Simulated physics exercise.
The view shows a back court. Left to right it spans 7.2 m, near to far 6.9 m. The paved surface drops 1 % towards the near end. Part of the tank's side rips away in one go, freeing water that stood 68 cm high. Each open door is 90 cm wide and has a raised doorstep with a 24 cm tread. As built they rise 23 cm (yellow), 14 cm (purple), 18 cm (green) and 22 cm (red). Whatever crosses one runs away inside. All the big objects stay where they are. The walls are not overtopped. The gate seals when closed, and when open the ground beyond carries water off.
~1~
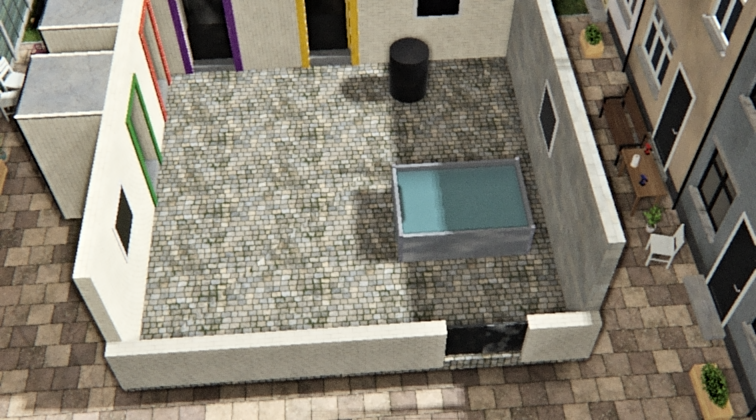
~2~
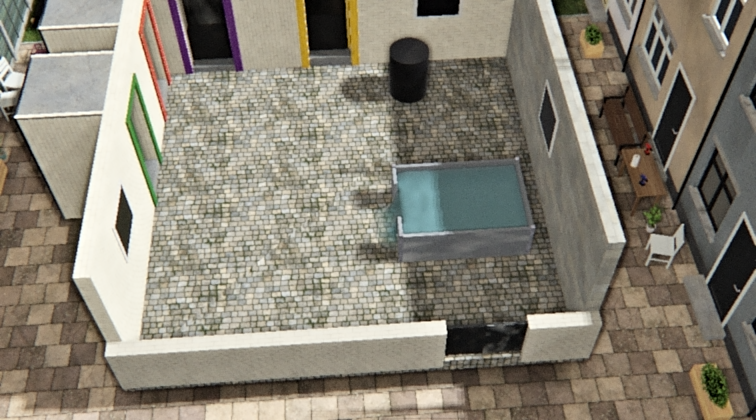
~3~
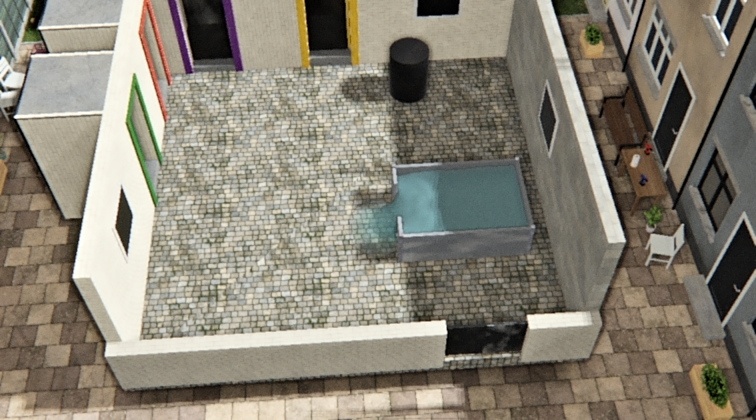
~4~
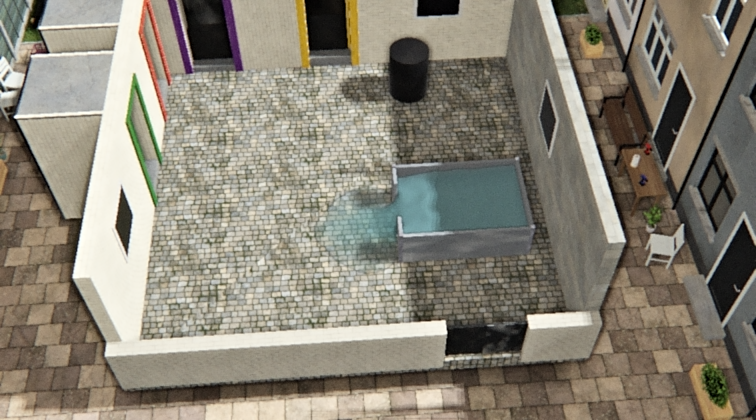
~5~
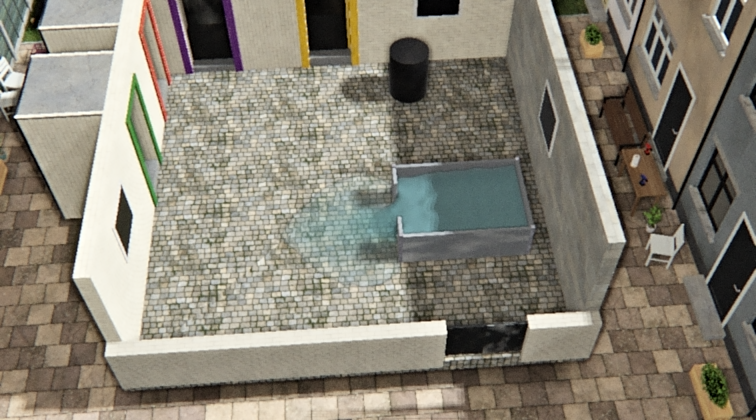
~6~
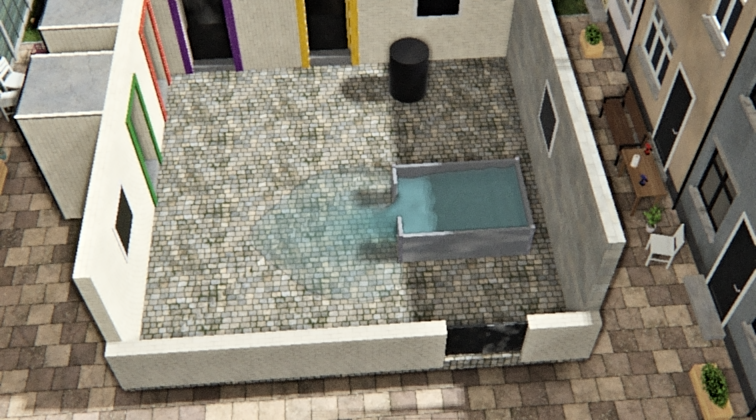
We see a walled, paved courtyard with a rectangular tank of still water near the right wall; the tank's left side opens, and water pours out, spreading leftward across the paving in a widening, thinning sheet.
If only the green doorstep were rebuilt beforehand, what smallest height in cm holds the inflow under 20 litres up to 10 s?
At least 11 cm or so.
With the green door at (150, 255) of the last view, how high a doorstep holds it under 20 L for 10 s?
About 13.0 cm.
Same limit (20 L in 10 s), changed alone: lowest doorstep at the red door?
About 6.0 cm at red.
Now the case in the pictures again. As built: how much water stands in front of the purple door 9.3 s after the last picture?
Roughly 5.5 cm deep.
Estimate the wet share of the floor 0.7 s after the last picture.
Near 30 per cent is wet.
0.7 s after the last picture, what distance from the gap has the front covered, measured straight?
About 4.6 m.
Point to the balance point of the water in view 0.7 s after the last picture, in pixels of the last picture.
Near (416, 226).
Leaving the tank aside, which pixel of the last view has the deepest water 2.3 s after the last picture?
At about (137, 367).
Then, 0.7 s after the last picture water covers 30 % of the floor, deepest (37 cm) near (390, 227); it has not reached the green door.
Then, 2.3 s after the last picture water covers 50 % of the floor, deepest (30 cm) near (137, 367); 16 cm at the green door, 0 litres in over its 18 cm doorstep.
Then, 9.3 s after the last picture water covers 85 % of the floor, deepest (9 cm) near (140, 338); 8 cm at the green door, 0 litres in over its 18 cm doorstep.
At the green door as built, the water peaked near 18 cm, 1.9 s after the last picture.
Run again over the same 10 s with other heights there, 27 litres in over 10 cm, 6 litres over 13.5 cm. The limit of 20 litres is kept from about 11 cm up.
